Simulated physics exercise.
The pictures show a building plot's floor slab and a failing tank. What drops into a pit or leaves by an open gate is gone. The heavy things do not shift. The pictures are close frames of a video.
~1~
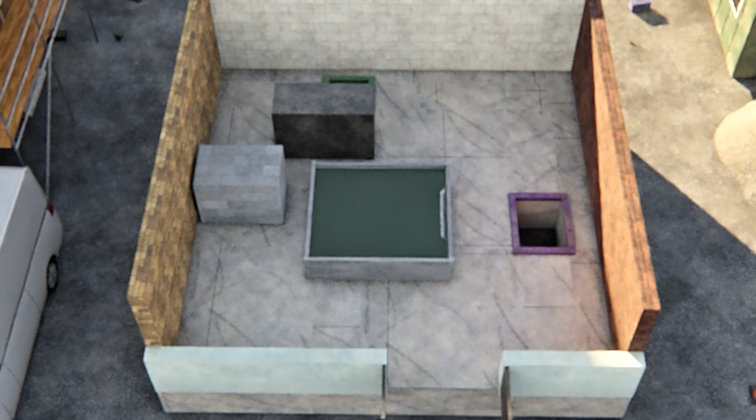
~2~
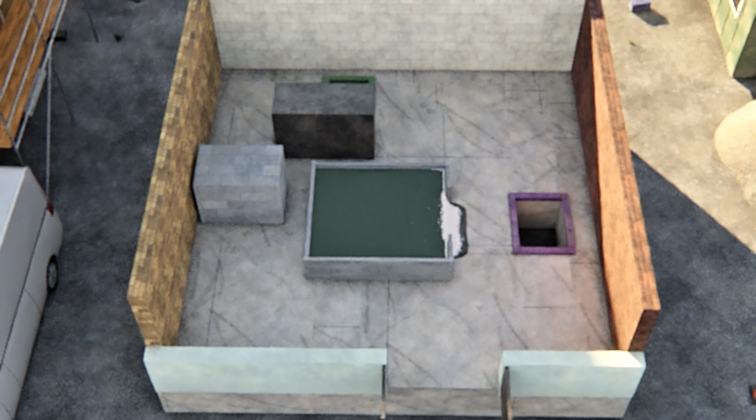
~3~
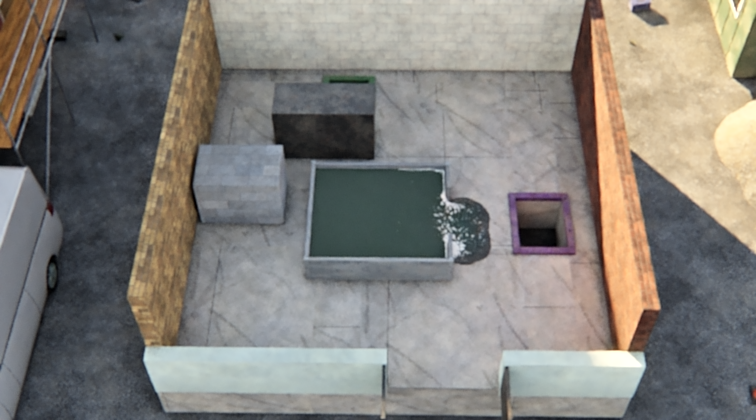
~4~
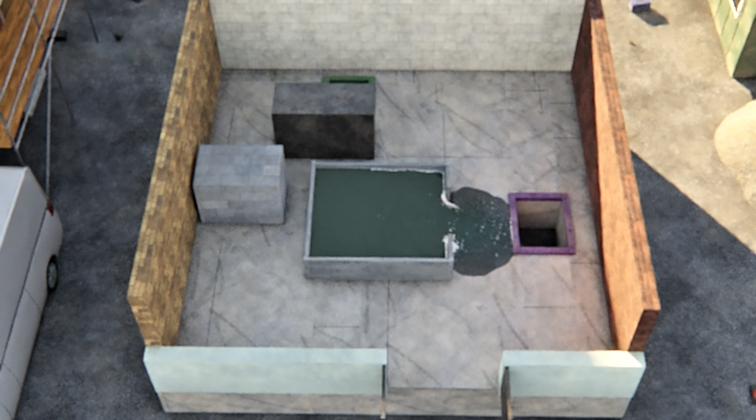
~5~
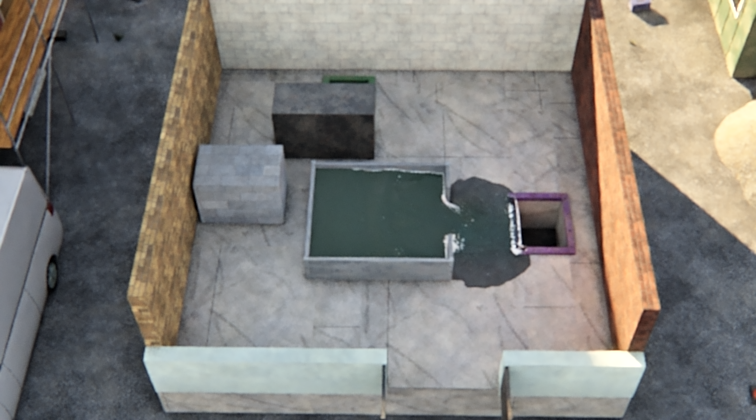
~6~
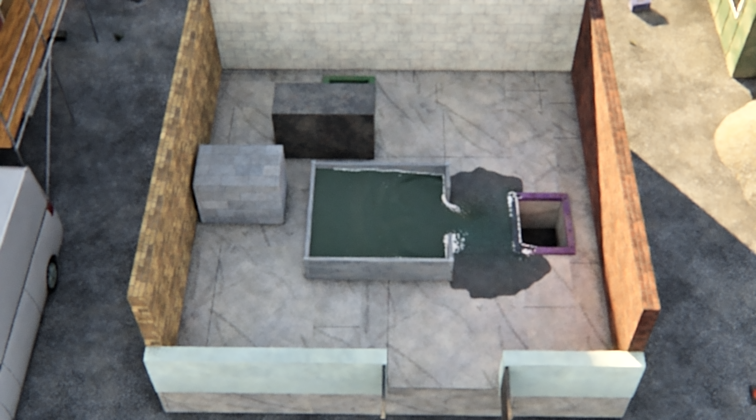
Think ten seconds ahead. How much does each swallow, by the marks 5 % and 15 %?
One by one: The gate takes not even 5 %; the purple pit takes above 15 %; the green pit takes not even 5 %.
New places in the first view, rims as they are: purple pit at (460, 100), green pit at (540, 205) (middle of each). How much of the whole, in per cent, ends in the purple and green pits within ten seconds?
In per cent: Purple 2, green 20.
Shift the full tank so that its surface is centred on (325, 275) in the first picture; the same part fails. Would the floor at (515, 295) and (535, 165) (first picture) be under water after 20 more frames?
In that order: Wet, flooded.
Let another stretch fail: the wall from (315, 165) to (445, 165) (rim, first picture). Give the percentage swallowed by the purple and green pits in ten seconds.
Per cent: Purple 4, green 6.
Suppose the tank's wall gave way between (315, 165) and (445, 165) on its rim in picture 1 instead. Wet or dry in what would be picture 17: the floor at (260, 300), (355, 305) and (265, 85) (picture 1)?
In that order: Dry, not flooded, free of water.
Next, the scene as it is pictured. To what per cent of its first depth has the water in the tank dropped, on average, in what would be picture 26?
Close to 52 %.
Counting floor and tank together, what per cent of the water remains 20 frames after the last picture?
Near 78 in a hundred.
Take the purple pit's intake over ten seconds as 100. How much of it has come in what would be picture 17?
Roughly 40 per cent.
A moment on, water covers 15 % of the floor; the gate 0 %, the purple pit 7 %, the green pit 0 %.
Next, water covers 20 % of the floor; the gate 0 %, the purple pit 14 %, the green pit 0 %.
Then, water covers 25 % of the floor; the gate 0 %, the purple pit 22 %, the green pit 0 %.
Later, water covers 50 % of the floor; the gate 1 %, the purple pit 30 %, the green pit 0 %.
In the end, water covers 70 % of the floor; the gate 2 %, the purple pit 35 %, the green pit 0 %.
